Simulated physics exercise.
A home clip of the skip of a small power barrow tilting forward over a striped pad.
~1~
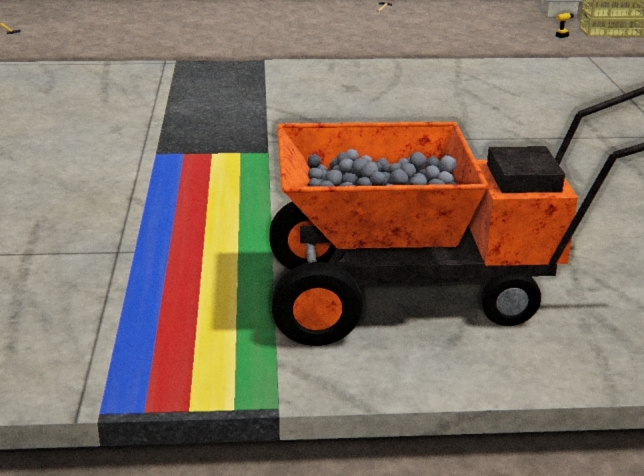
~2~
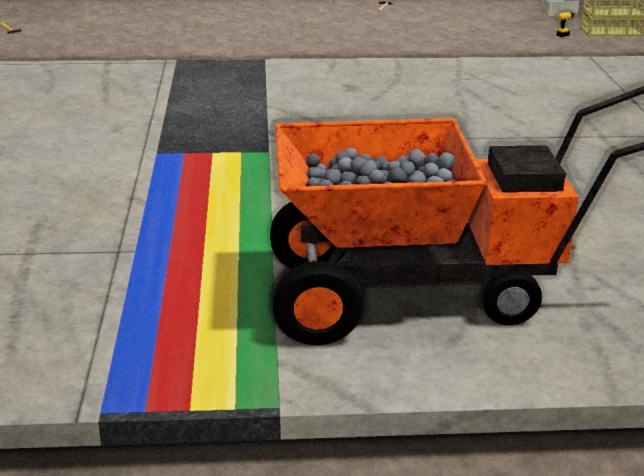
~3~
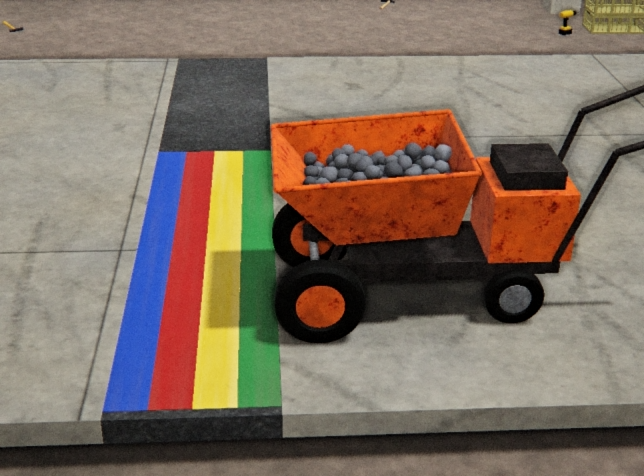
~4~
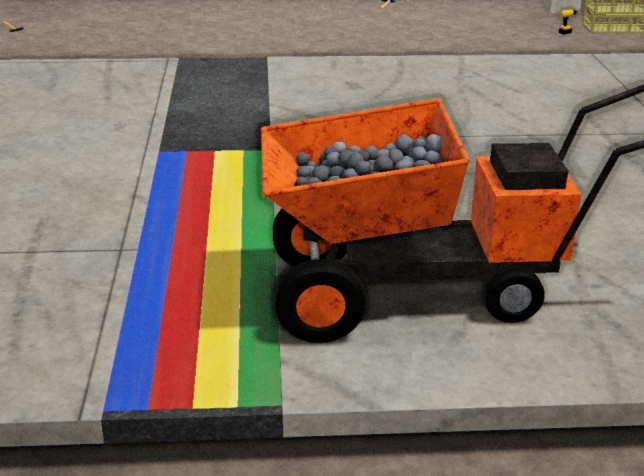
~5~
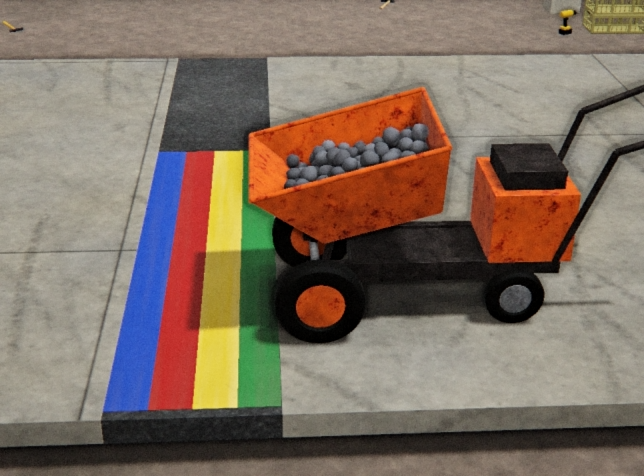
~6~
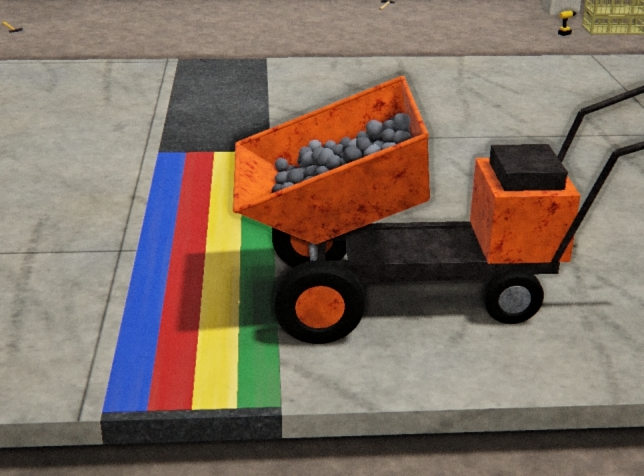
On a grey concrete slab seen from above and to one side, a pad lies between dark end sections. Its stripes run blue, red, yellow and green from left to right, and an orange power barrow with black handles stands at its right, its skip holding round grey cobbles. The skip starts level, then tilts forward to the left, its rear rising, while the wheels stay in place.
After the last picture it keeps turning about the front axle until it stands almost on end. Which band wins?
Most covered: The blue band.
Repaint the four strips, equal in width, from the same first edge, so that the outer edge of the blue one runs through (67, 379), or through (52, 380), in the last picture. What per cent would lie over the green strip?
Roughly 0 per cent, and 0 per cent.
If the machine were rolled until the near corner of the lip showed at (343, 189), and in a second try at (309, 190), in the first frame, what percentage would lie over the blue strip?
About 20 and 30 per cent.
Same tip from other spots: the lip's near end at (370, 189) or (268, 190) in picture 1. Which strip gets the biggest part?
In turn: The yellow strip; the strip in blue.
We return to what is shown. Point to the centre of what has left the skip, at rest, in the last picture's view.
Roughly at (136, 300).
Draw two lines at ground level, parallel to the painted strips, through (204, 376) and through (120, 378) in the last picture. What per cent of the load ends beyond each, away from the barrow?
The first gives 90 %, the second 40 %.
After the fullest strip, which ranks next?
It is the red strip.
Soon, skip tipped steeply; all in the skip.
A while on, skip tipped right over; most in the skip; a small part over the red strip; a small part over the blue strip; a stray few falling; a stray few off the paint.
Towards the end, skip tipped right over; a small part in the skip; about a quarter over the red strip; about a third over the blue strip; about a quarter off the paint.
Finally, skip tipped right over; a small part in the skip; none over the green strip; none over the yellow strip; about a quarter over the red strip; about a third over the blue strip; about a third off the paint.
